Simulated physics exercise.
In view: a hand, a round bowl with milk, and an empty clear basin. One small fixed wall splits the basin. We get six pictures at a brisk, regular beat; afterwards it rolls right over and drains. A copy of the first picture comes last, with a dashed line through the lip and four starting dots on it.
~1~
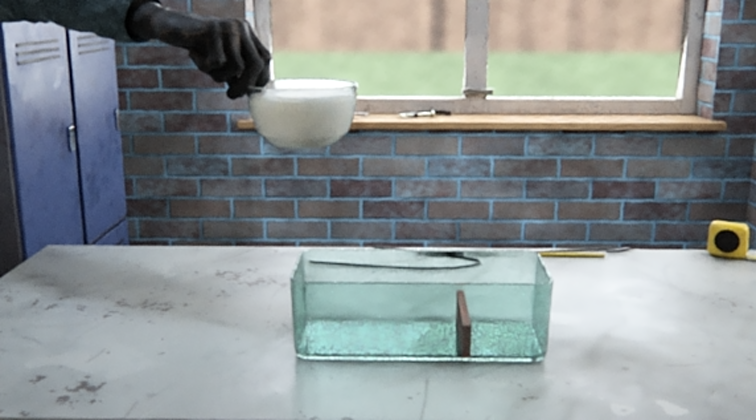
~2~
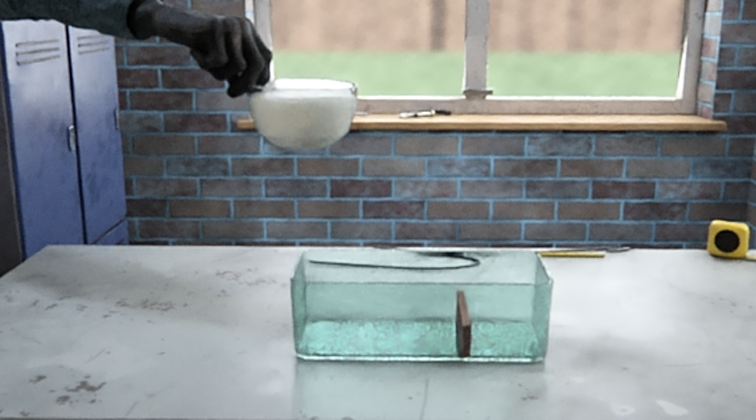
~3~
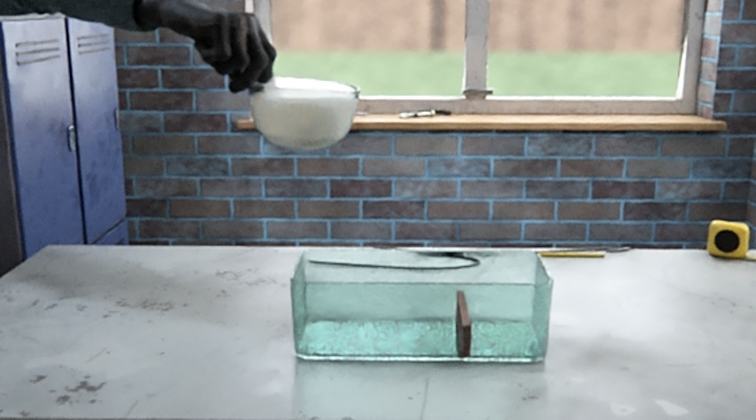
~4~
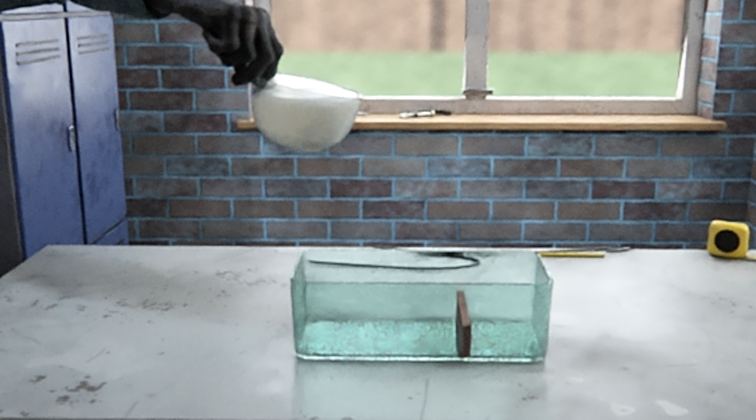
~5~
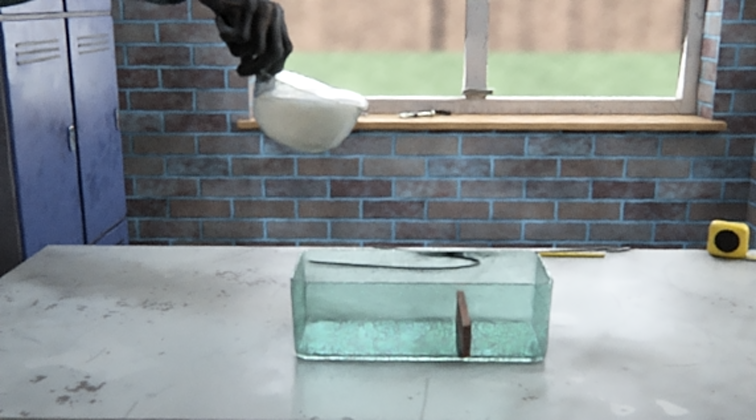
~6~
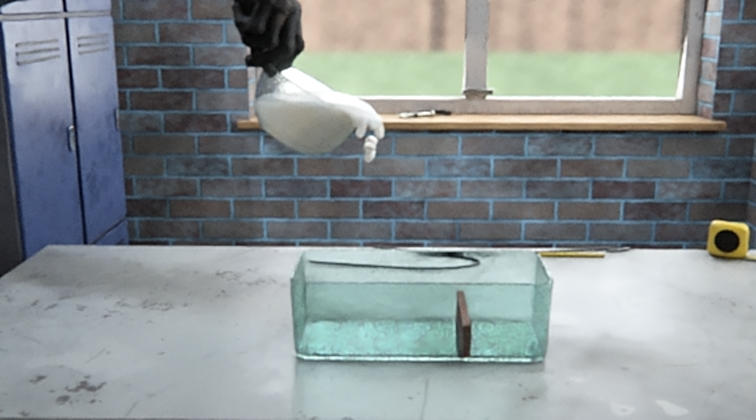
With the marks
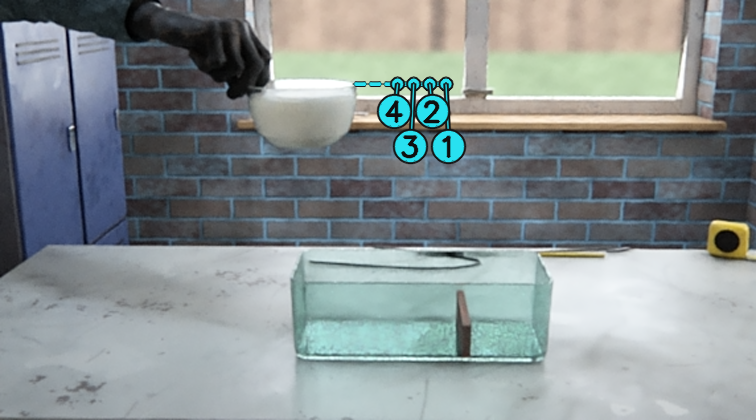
A round bowl of milk, held by a dark hand above a clear basin on a table, stayed nearly level at first, then tilted to the right until milk slipped over its lip.
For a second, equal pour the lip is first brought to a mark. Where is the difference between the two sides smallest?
4 works best here.
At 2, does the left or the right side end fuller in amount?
The right one.
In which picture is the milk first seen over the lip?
Picture 5.
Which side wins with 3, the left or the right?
The right side.
On the marked copy, 1 at (446, 84); 2 at (429, 84); 3 at (413, 84); 4 at (397, 84).
For spot 1, about 22 % ends left of the wall and 77 % right of it.
For spot 2, about 22 % ends left of the wall and 77 % right of it.
For spot 3, about 30 % ends left of the wall and 68 % right of it.
For spot 4, about 50 % ends left of the wall and 49 % right of it.
